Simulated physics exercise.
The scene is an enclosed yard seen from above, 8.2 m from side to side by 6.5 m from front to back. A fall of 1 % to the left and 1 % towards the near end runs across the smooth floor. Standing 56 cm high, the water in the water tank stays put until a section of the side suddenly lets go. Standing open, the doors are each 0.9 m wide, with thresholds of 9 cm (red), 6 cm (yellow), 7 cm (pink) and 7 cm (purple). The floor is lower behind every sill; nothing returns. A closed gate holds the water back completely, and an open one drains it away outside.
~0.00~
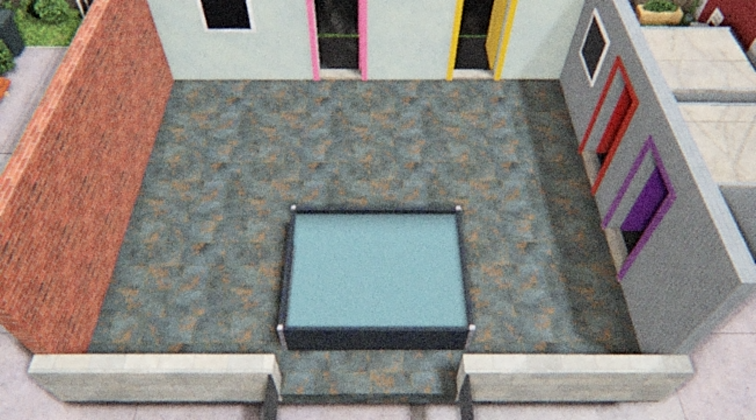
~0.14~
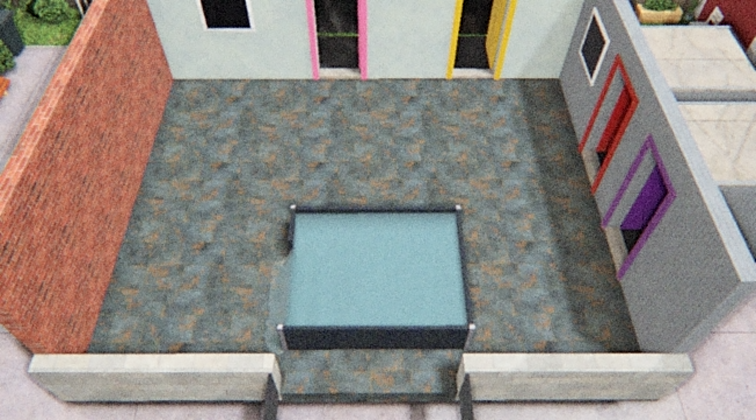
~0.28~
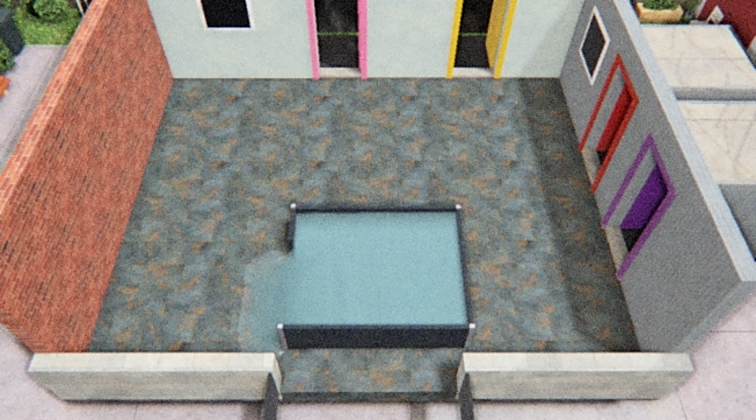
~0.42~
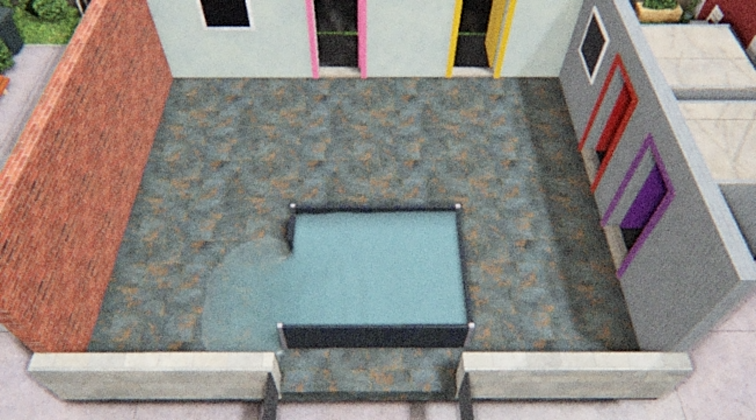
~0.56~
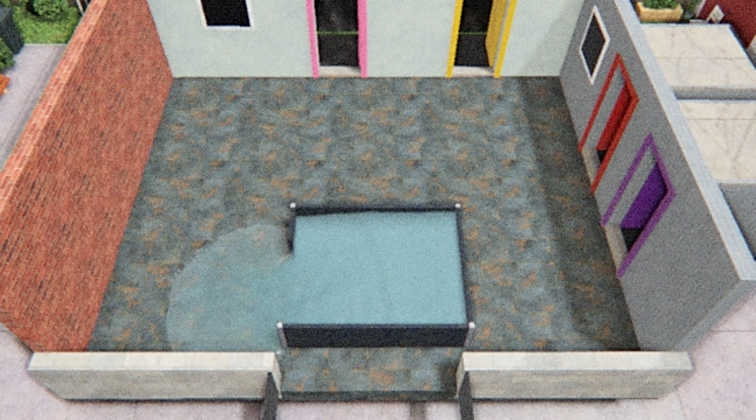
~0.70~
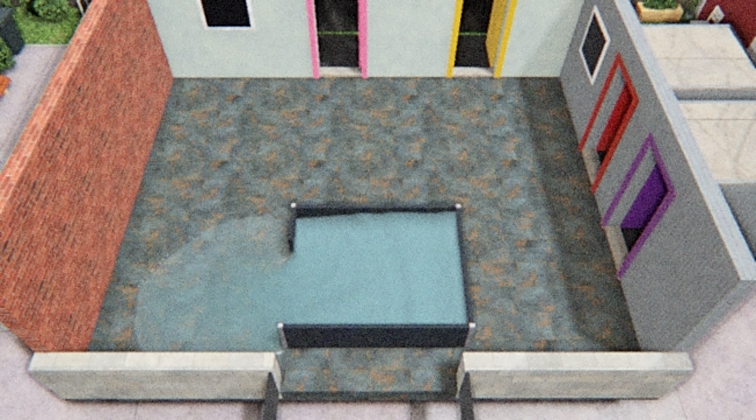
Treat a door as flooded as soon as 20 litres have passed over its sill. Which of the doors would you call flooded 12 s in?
I would call the red door not flooded; I would call the yellow door not flooded; I would call the pink door not flooded; I would call the purple door not flooded.
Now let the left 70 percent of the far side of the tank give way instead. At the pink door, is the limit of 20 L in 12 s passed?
Well, at pink it would be too much.
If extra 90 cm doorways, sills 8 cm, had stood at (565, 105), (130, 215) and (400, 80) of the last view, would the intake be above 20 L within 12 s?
In sequence the answers are less than that, more than that and less than that.
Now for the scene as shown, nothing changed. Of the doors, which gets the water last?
The final one is the purple door.
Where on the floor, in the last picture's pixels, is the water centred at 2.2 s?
At about (275, 295).
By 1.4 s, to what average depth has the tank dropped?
Roughly 40 centimetres.
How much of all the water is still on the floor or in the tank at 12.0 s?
About 96 percent of the water remains.
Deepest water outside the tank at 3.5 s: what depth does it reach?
Around 34 centimetres deep.
After 1.4 s water covers 15 % of the floor and is deepest (46 cm) near (80, 376); red door not reached, yellow door not reached, pink door not reached, purple door not reached.
After 2.2 s water covers 15 % of the floor and is deepest (48 cm) near (96, 363); red door not reached, yellow door not reached, pink door not reached, purple door not reached.
After 3.5 s water covers 30 % of the floor and is deepest (34 cm) near (80, 376); red door not reached, yellow door not reached, pink door not reached, purple door not reached.
After 7.0 s water covers 60 % of the floor and is deepest (18 cm) near (80, 376); red door not reached, yellow door 3 cm at the sill, 0 L in, pink door 8 cm at the sill, 4 L in, purple door not reached.
After 12.0 s water covers 95 % of the floor and is deepest (10 cm) near (80, 376); red door 5 cm at the sill, 0 L in, yellow door 2 cm at the sill, 0 L in, pink door 5 cm at the sill, 6 L in, purple door 4 cm at the sill, 0 L in.
